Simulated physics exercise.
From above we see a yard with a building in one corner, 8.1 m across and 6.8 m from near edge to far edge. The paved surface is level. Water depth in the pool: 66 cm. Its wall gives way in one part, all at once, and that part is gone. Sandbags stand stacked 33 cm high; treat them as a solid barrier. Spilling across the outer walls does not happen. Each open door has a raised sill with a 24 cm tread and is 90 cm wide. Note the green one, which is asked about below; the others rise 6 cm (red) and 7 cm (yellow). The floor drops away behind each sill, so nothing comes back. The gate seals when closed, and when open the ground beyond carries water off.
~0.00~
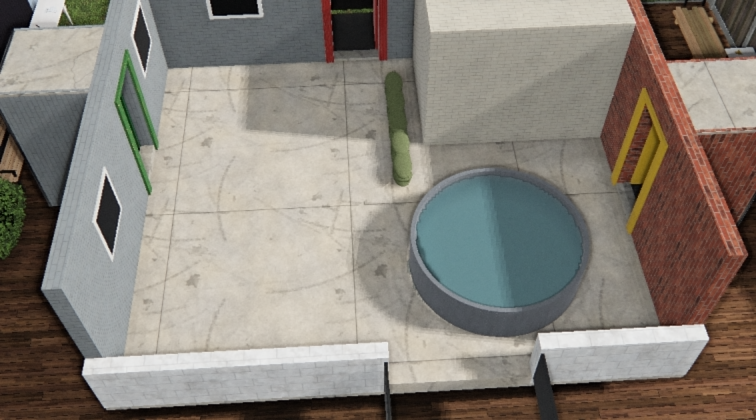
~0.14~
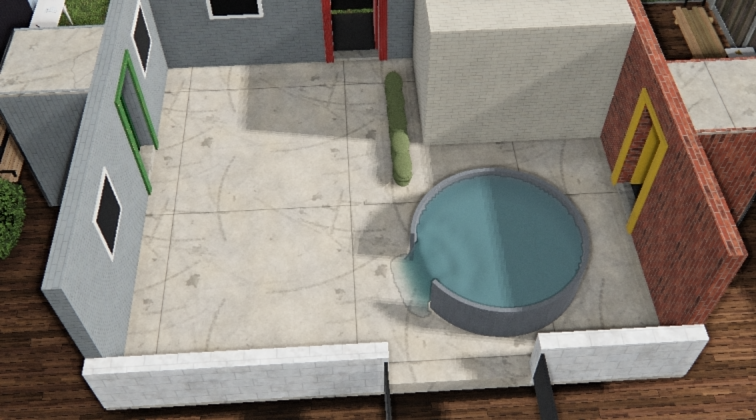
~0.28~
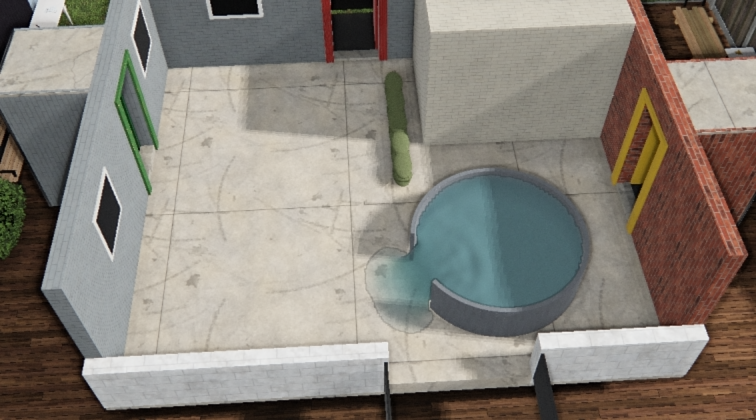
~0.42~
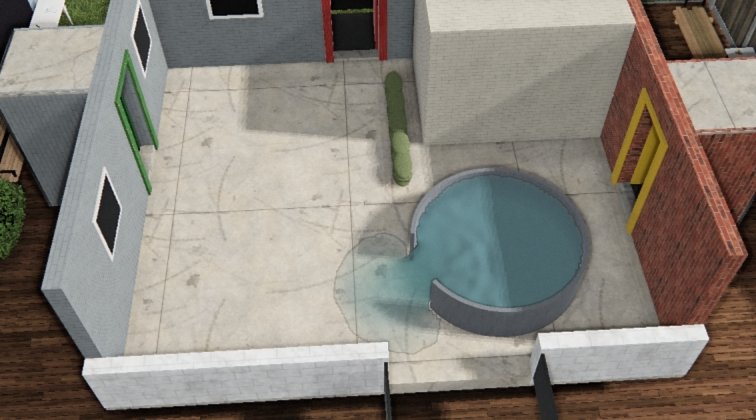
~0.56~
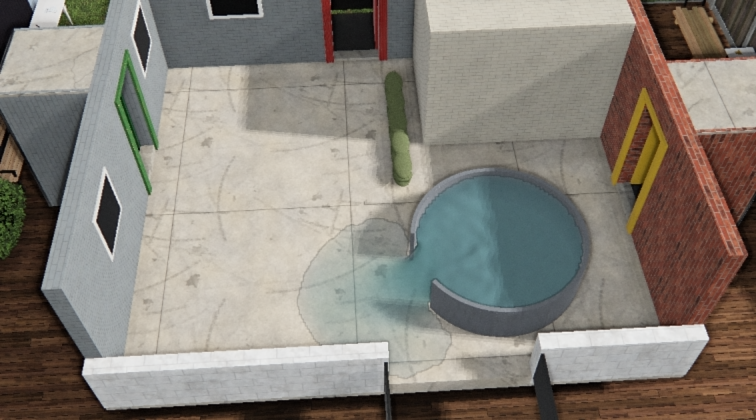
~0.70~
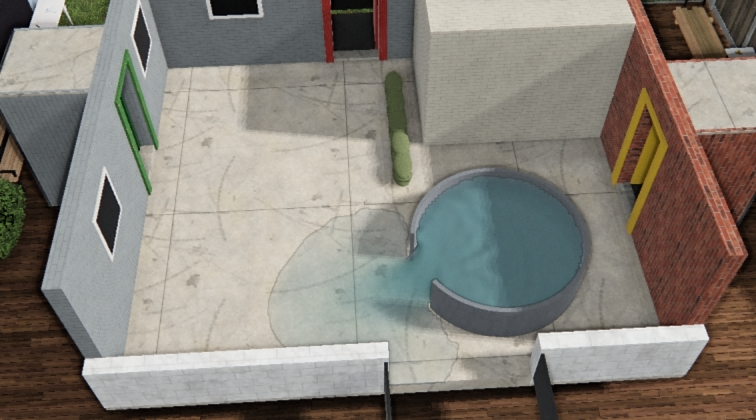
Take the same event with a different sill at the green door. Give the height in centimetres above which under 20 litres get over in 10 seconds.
6.5 cm.
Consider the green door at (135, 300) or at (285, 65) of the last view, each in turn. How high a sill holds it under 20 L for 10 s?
In turn: About 21 cm, about 9.5 cm.
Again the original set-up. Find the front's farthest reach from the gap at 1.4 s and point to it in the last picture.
Close to pixel (146, 383).
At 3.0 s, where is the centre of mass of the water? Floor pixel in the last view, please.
The water is centred near (387, 276).
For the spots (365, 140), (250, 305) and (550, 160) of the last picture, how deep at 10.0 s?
Respectively 8 cm, 9 cm and 0 cm.
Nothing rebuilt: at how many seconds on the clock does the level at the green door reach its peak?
Roughly 3.8 s.
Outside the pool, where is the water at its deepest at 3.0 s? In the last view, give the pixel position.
At about pixel (121, 384).
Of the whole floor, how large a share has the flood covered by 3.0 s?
Wet share: Around 40 %.
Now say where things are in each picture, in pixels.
In the first picture, still water, 66 cm deep, in the pool at (499, 238); the green door at (139, 130) is dry.
In the second picture, water pours out at (419, 275) and has run 0.3 m, to (395, 263); about 8 cm deep outside, 66 cm at the back.
In the third picture, the front is at (371, 287), 0.7 m from the gap at (419, 277); 0.9 m2 of floor is wet, 66 cm left at the back.
In the fourth picture, water pours out at (419, 277) and has run 1.2 m, to (341, 298); about 6 cm deep outside, 66 cm at the back.
In the fifth picture, the gap is at (419, 277), the front 1.8 m out at (306, 313); the back of the pool holds 66 cm.
In the sixth picture, water pours out at (419, 276) and has run 2.3 m, to (279, 328); about 4 cm deep outside, 66 cm at the back; the green door at (139, 130), 5.2 m from the gap, is still 3.3 m from the nearest water.
After 1.4 s water covers 25 % of the floor, deepest (34 cm) near (409, 285); it has not reached the green door.
After 3.0 s water covers 40 % of the floor, deepest (36 cm) near (121, 384); 10 cm at the green door, 0 litres in over its 14 cm sill.
After 10.0 s water covers 75 % of the floor, deepest (18 cm) near (387, 63); 6 cm at the green door, 0 litres in over its 14 cm sill.
At the green door as built, the water arrived by 2.7 s and peaked near 12 cm at 3.8 s.
Run again over the same 10 s with other heights there, 35 litres in over 5 cm, 14 litres over 7 cm. The limit of 20 litres is kept from about 6.5 cm up.
